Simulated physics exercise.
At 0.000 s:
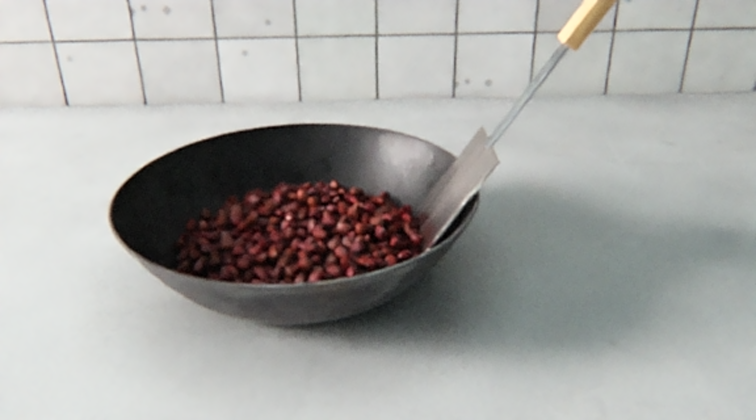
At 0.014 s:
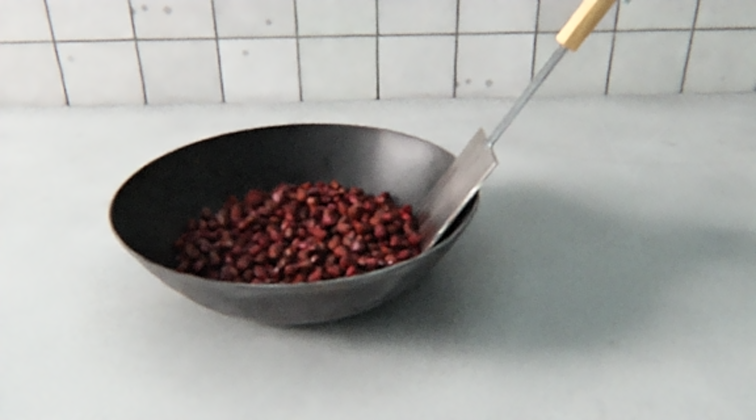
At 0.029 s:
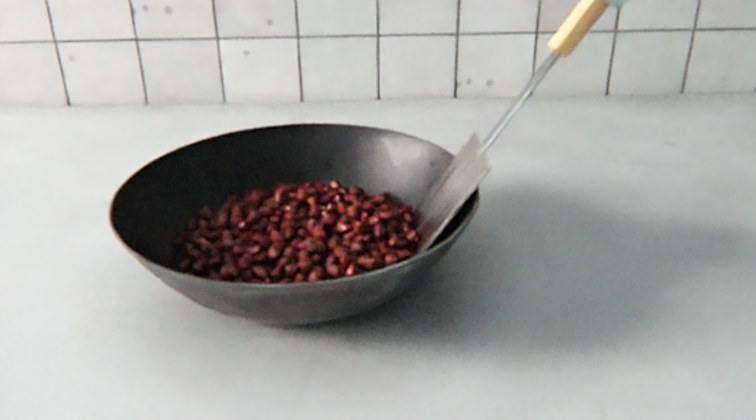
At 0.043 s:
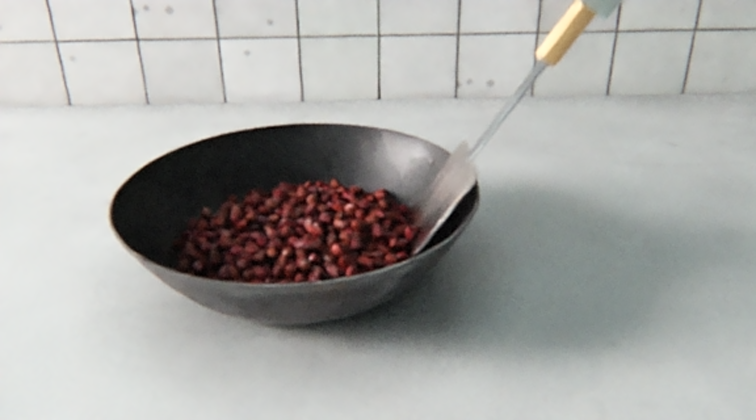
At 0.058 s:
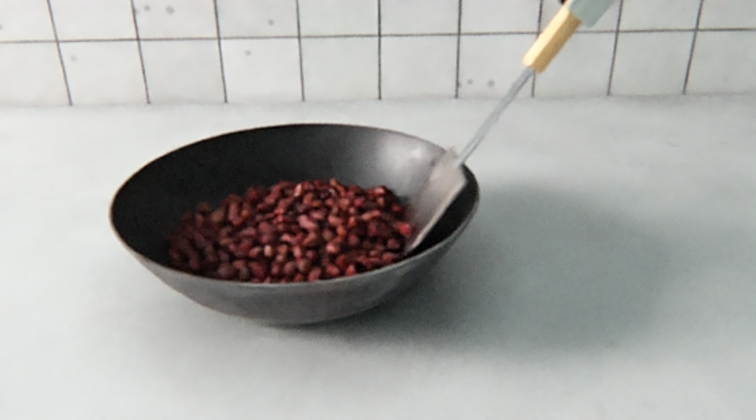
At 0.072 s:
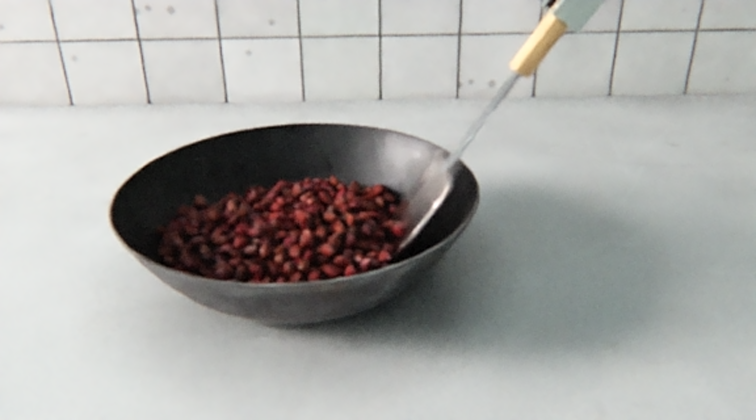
Metal spatula with a wooden grip sliding left inside a dark wok, pushing a heap of dark red beans slightly leftward.
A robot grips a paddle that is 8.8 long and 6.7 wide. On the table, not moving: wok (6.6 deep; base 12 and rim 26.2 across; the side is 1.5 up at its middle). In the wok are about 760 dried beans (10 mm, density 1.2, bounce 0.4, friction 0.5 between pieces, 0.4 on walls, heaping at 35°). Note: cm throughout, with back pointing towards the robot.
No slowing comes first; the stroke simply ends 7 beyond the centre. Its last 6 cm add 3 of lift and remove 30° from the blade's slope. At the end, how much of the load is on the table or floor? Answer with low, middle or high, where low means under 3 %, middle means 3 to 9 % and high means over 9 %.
Low.
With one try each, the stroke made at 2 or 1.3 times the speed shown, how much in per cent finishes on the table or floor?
Around 15 per cent, then around 5 per cent, would end on the table or floor.
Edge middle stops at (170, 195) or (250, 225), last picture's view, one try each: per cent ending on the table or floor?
Respectively some 15 and 0 percent end on the table or floor.
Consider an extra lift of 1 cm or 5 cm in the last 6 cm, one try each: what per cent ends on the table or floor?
It works out to some 0 per cent for the first setting and some 0 per cent for the second.
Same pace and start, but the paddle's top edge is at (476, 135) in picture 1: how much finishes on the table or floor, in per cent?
0 percent or thereabouts.
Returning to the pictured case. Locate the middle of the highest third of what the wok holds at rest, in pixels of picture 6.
Somewhere near (182, 210) in the last picture.
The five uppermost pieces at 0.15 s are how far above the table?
They are around 5 cm up.
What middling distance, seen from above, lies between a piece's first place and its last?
Level distance of roughly 4 cm.
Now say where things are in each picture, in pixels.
Paddle top edge at (491, 143), sloping 56°; upper third of the load around (303, 231), from x 180 to 420, top at y 185; 762 in the wok, in the first picture.
Paddle top edge at (489, 144), sloping 56°; upper third of the load around (304, 231), from x 180 to 420, top at y 185, in the second picture.
Paddle top edge at (482, 149), sloping 56°; upper third of the load around (304, 231), from x 180 to 415, top at y 185, in the third picture.
Paddle top edge at (471, 157), sloping 56°; upper third of the load around (306, 230), from x 180 to 410, top at y 185, in the fourth picture.
Paddle top edge at (459, 163), sloping 56°; upper third of the load around (301, 229), from x 170 to 410, top at y 185, in the fifth picture.
Paddle top edge at (447, 167), sloping 56°; upper third of the load around (289, 227), from x 165 to 410, top at y 180; 762 in the wok, in the sixth picture.
After 0.15 s, sloping 56°, highest piece 6 above the table; 762 in the wok.
After 0.23 s, sloping 44°, highest piece 7 above the table; 762 in the wok.
After 0.47 s, sloping 26°, highest piece 8 above the table; 759 in the wok, 2 on the table or floor, 1 on the blade or in flight.
After 1.52 s, sloping 26°, highest piece 7 above the table; 759 in the wok, 3 on the table or floor.
At rest, 759 in the wok, 3 on the table or floor. That is 0 % on the table or floor.
